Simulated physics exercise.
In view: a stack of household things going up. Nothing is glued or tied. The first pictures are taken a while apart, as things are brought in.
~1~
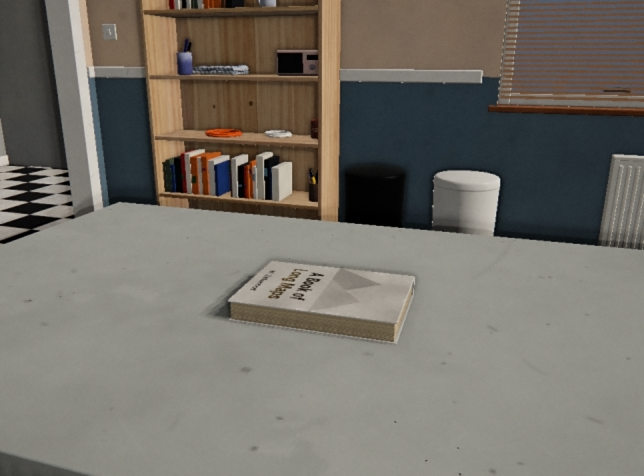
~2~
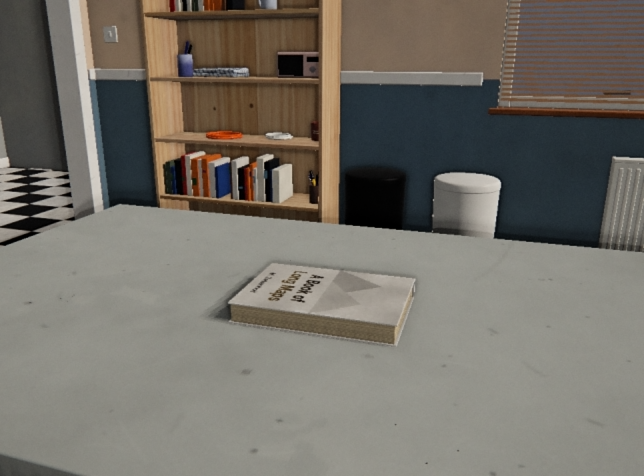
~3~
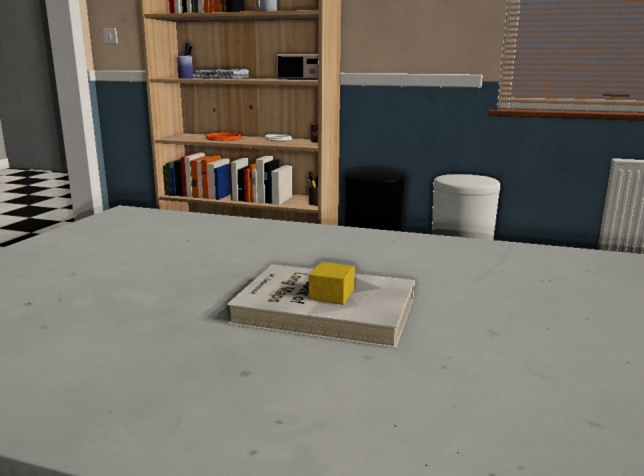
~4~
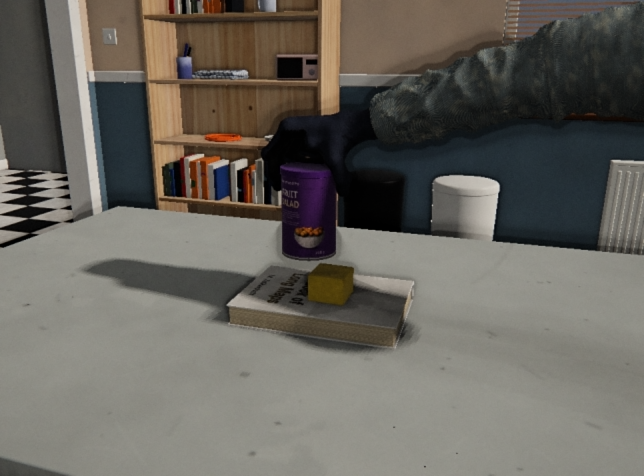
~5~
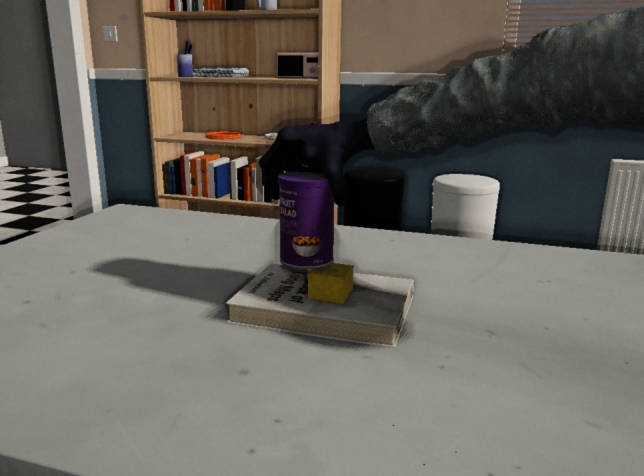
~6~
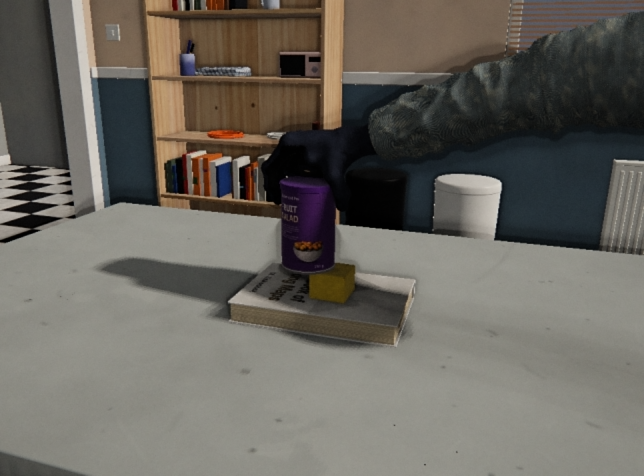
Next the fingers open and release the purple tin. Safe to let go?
Here the pile comes apart.
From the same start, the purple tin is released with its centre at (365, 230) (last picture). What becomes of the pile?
Then it gives way.
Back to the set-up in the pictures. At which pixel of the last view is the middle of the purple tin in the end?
At about (188, 256).
Then, 0.40 s later than the last frame, purple tin now fallen.
Then, 0.50 s later than the last frame, things are still on the move.
Then, 0.70 s later than the last frame, as before.
Then, 1.80 s later than the last frame, nothing new.
When it is over, fallen, purple tin; the other 2 as before. End places, in pixels of the last picture, purple tin near (188, 256). The pile gives way.
